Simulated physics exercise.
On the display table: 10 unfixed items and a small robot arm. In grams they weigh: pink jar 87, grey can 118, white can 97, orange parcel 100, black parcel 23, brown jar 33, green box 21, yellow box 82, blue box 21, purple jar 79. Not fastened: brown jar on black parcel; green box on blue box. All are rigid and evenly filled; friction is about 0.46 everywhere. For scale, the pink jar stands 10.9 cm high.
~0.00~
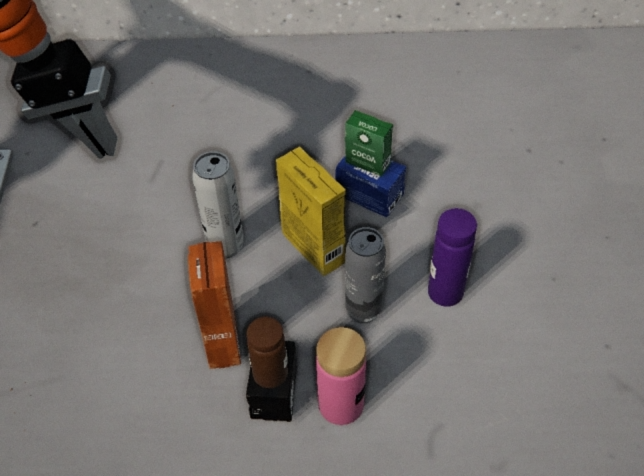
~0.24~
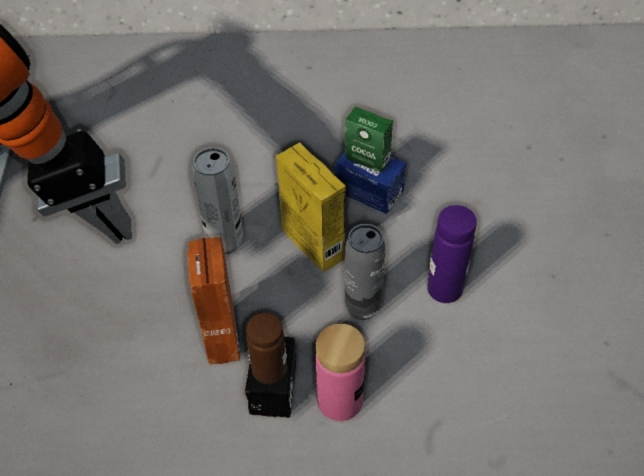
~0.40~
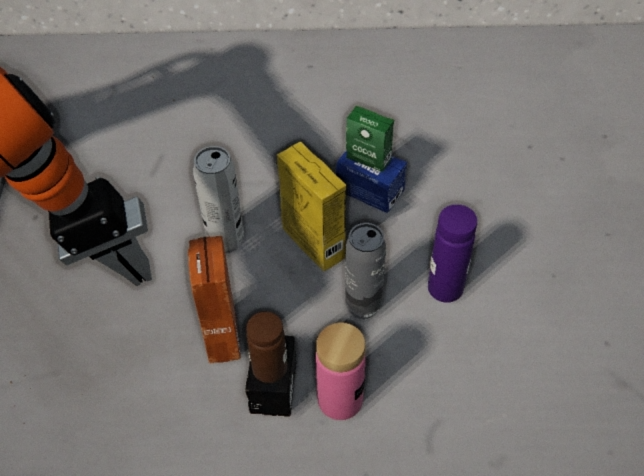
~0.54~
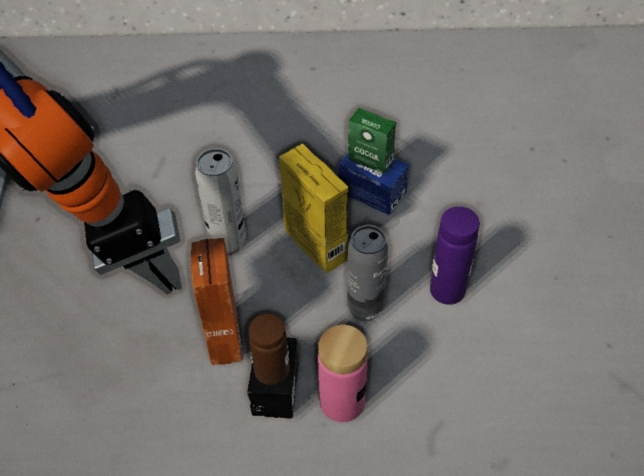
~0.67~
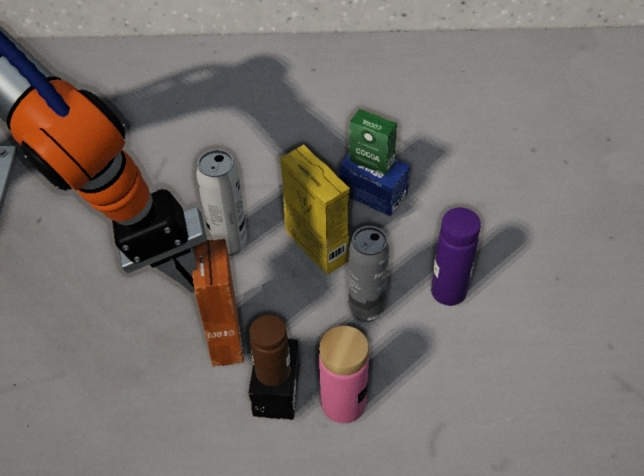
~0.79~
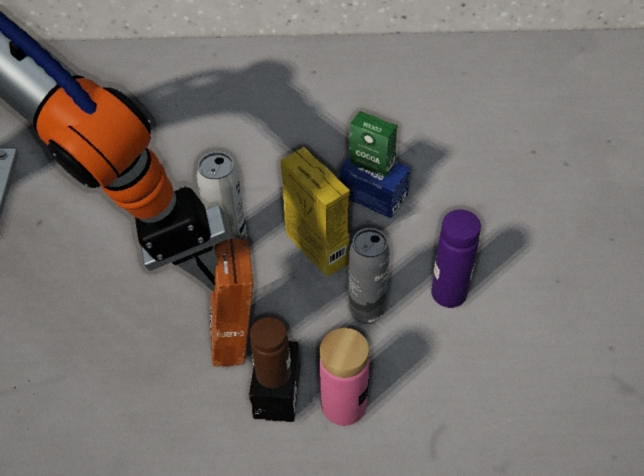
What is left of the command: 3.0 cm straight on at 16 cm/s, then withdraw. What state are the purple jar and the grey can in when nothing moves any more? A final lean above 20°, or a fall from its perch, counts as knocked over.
The purple jar is down at the end; the grey can is down at the end.
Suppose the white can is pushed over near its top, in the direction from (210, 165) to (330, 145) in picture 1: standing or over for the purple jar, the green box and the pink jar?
Purple jar upright, green box over, pink jar standing.
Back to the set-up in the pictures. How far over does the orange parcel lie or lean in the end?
About 90°.
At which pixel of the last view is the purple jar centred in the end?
Around (546, 312).
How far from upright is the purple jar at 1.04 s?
Some 0° off upright.
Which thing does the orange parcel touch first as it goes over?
The grey can.
By 1.04 s, tilt orange parcel 39°.
By 1.34 s, grey can and orange parcel touch at 1.09 s; purple jar and grey can touch at 1.23 s; tilt orange parcel 90°, grey can 37°, purple jar 14°.
By 1.79 s, tilt grey can 90°, orange parcel 90°, purple jar 90°.
In the end orange parcel, grey can and purple jar are over (lying or leaning past 20°); 7 still stand.
